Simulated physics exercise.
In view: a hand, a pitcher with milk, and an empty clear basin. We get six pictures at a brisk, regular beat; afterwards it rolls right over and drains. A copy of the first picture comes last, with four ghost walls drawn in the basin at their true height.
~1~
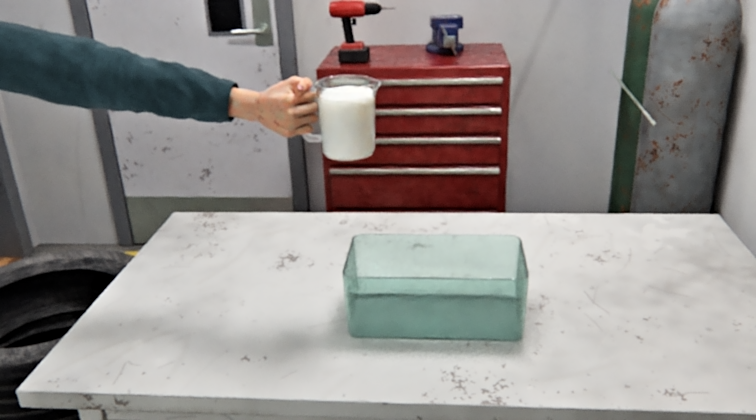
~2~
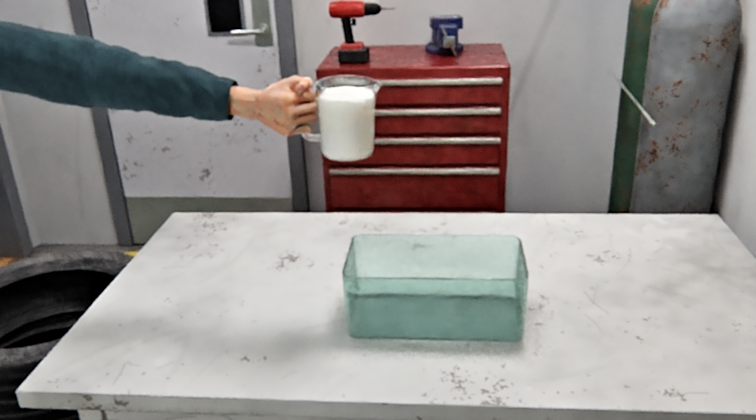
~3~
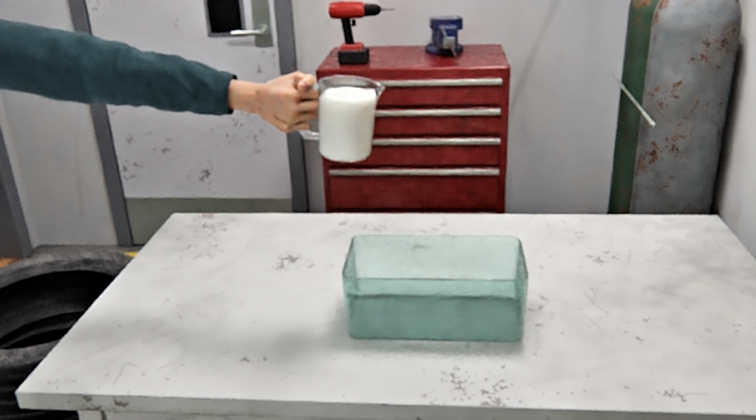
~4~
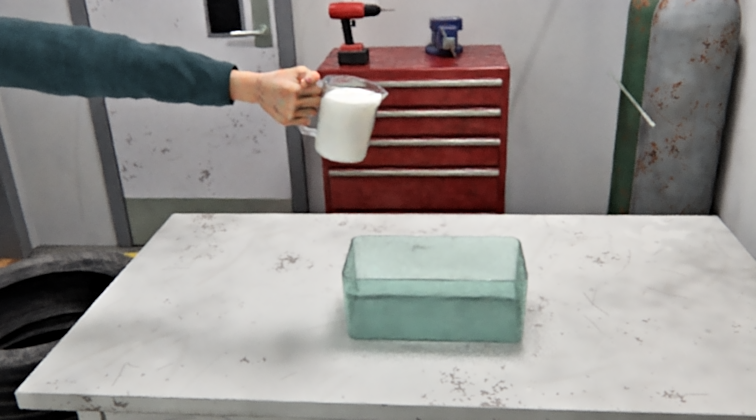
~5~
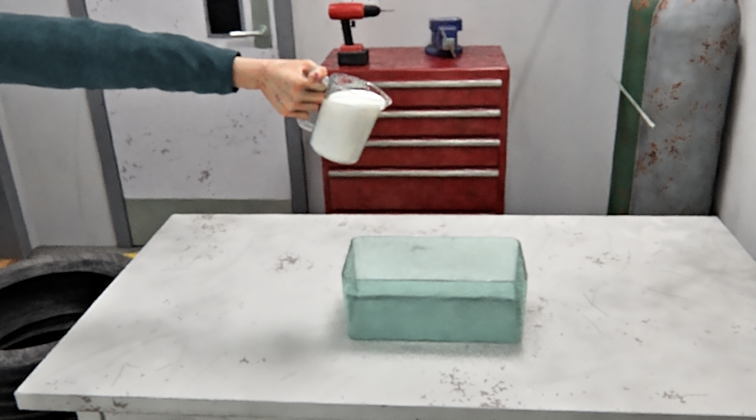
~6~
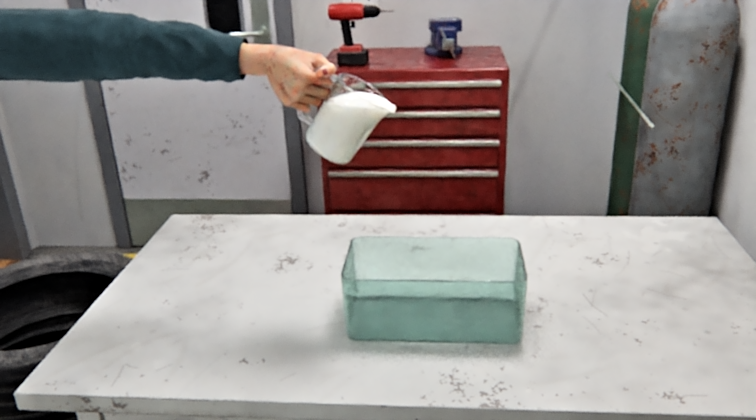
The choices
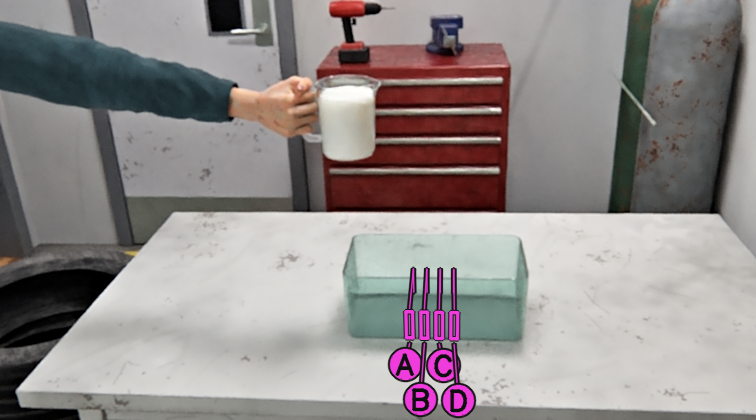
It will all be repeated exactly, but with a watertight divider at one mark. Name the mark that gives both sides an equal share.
Choose D.
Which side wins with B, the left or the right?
The right one.
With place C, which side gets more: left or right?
The right side.
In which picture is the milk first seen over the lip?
In picture 6.
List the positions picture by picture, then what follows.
Upright, lip at (380, 83); basin from (348, 334) to (523, 338); nothing has left yet.
Upright, lip at (381, 85); nothing has left yet.
Tipped about 6°, lip at (383, 88); nothing has left yet.
Tipped about 14°, lip at (387, 94); nothing has left yet.
Tipped about 23°, lip at (390, 102); nothing has left yet.
Tipped about 34°, lip at (393, 111); milk is over the lip, down to (393, 111).
On the marked copy, A at (409, 342); B at (424, 343); C at (439, 343); D at (454, 343).
If A is chosen, about 6 % ends left of the wall and 91 % right of it; 3 % is lost outside.
If B is chosen, about 6 % ends left of the wall and 91 % right of it; 3 % is lost outside.
If C is chosen, about 12 % ends left of the wall and 85 % right of it; 3 % is lost outside.
If D is chosen, about 45 % ends left of the wall and 53 % right of it.
